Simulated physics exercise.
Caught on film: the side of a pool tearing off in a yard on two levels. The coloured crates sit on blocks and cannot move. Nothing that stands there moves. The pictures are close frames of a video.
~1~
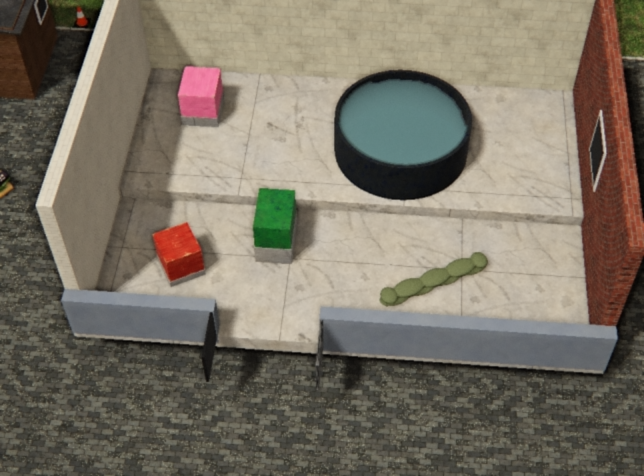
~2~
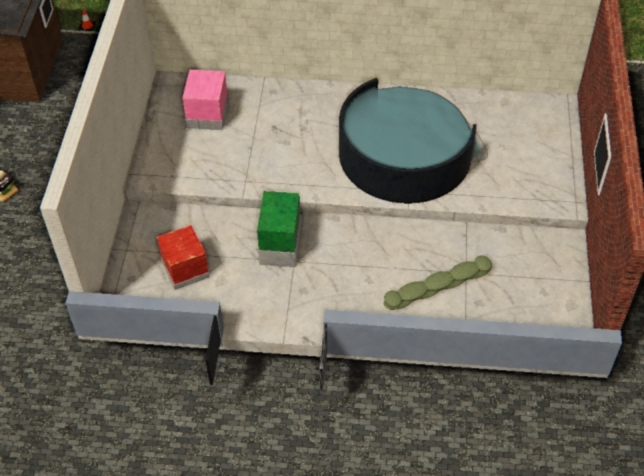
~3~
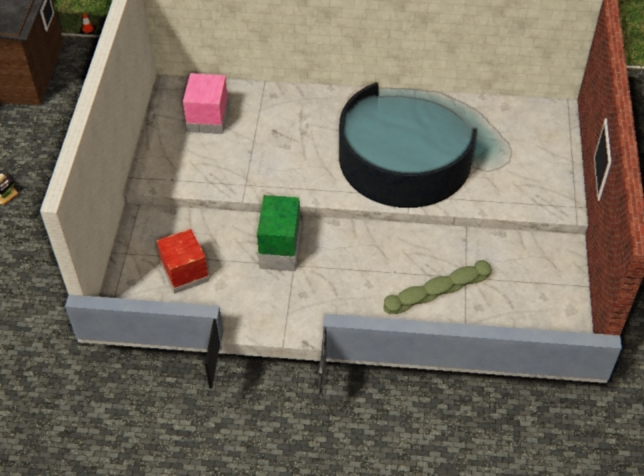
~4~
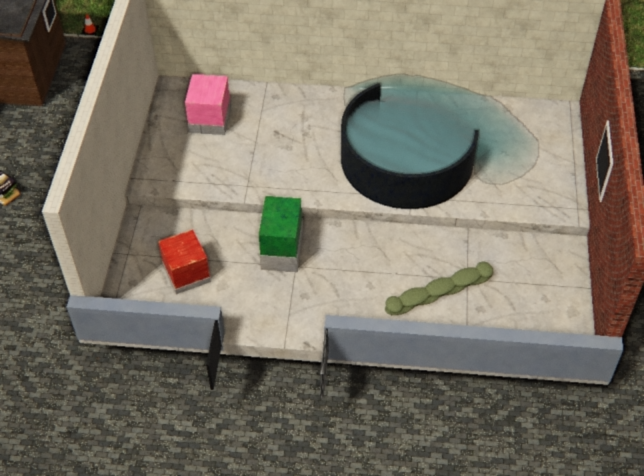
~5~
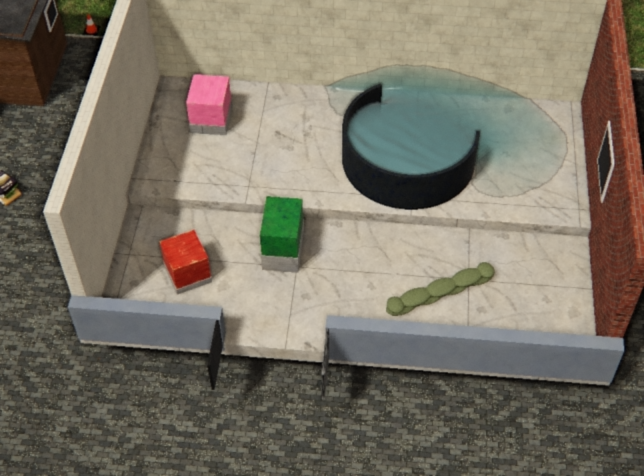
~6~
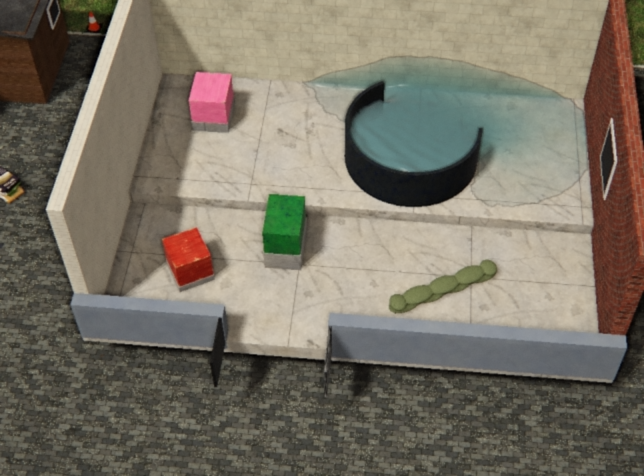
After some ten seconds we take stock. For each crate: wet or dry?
In the end: The pink crate stays dry; the red crate gets wet; the green crate stays dry.
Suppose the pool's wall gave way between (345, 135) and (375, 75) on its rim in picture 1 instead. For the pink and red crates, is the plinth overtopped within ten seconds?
In short: The pink crate is wetted; the red crate is wetted.
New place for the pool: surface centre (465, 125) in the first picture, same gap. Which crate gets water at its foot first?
It is the one in pink.
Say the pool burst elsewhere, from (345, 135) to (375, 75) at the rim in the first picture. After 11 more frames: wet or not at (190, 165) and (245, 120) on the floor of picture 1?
One after the other: Awash, awash.
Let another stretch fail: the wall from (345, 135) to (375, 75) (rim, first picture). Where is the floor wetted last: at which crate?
I say the red crate.
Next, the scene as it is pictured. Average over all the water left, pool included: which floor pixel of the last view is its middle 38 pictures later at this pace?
I would point to (400, 209).
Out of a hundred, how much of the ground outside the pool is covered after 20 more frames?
About 70 per cent.
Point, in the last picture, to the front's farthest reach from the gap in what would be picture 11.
Roughly at (198, 78).
A moment on, water covers 25 % of the floor; the pink crate water round its plinth, the red crate not reached, the green crate not reached.
Next, water covers 35 % of the floor; the pink crate water round its plinth, the red crate not reached, the green crate not reached.
Then, water covers 70 % of the floor; the pink crate water round its plinth, the red crate water round its plinth, the green crate water round its plinth.
Later, water covers 90 % of the floor; the pink crate water round its plinth, the red crate water round its plinth, the green crate water round its plinth.
In the end, water covers 90 % of the floor; the pink crate stayed above the water, the red crate was topped, the green crate stayed above the water.
